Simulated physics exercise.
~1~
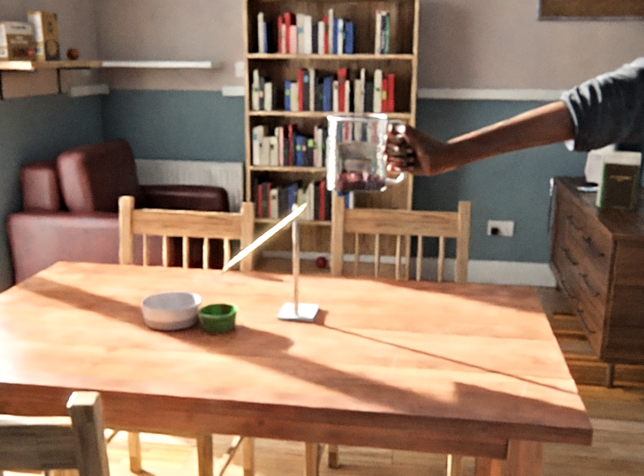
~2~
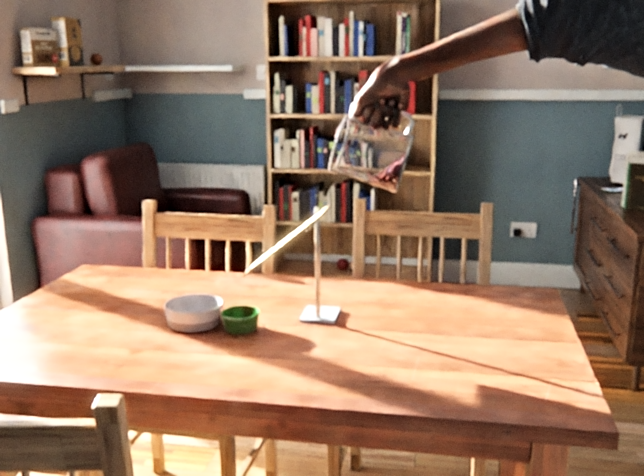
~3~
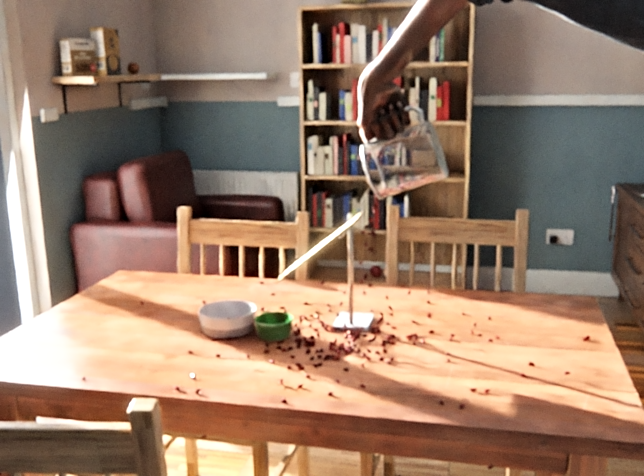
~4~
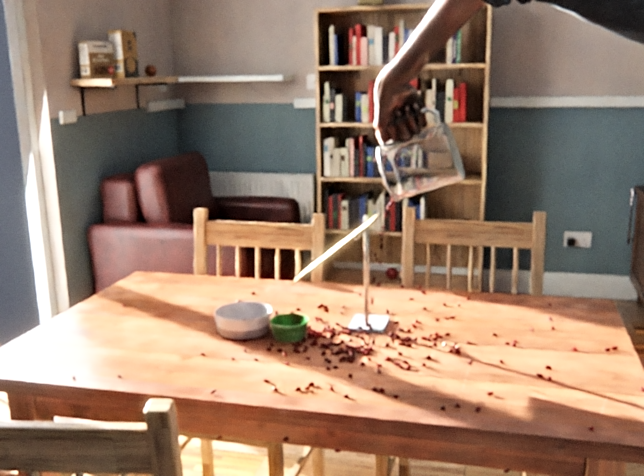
The clip opens on a sunlit wooden table where a white dish and a smaller green dish sit beside a narrow sloping chute on a stand, while a hand at the right holds up a clear jug with dark red beans in it. The hand moves the jug in above the chute and tips it over, as the view pans slightly left. The beans pour out, miss the dishes and scatter across the tabletop, lying thickest around the foot of the stand. At the end, the hand still holds the emptied jug tilted over the table, and the beans lie still.
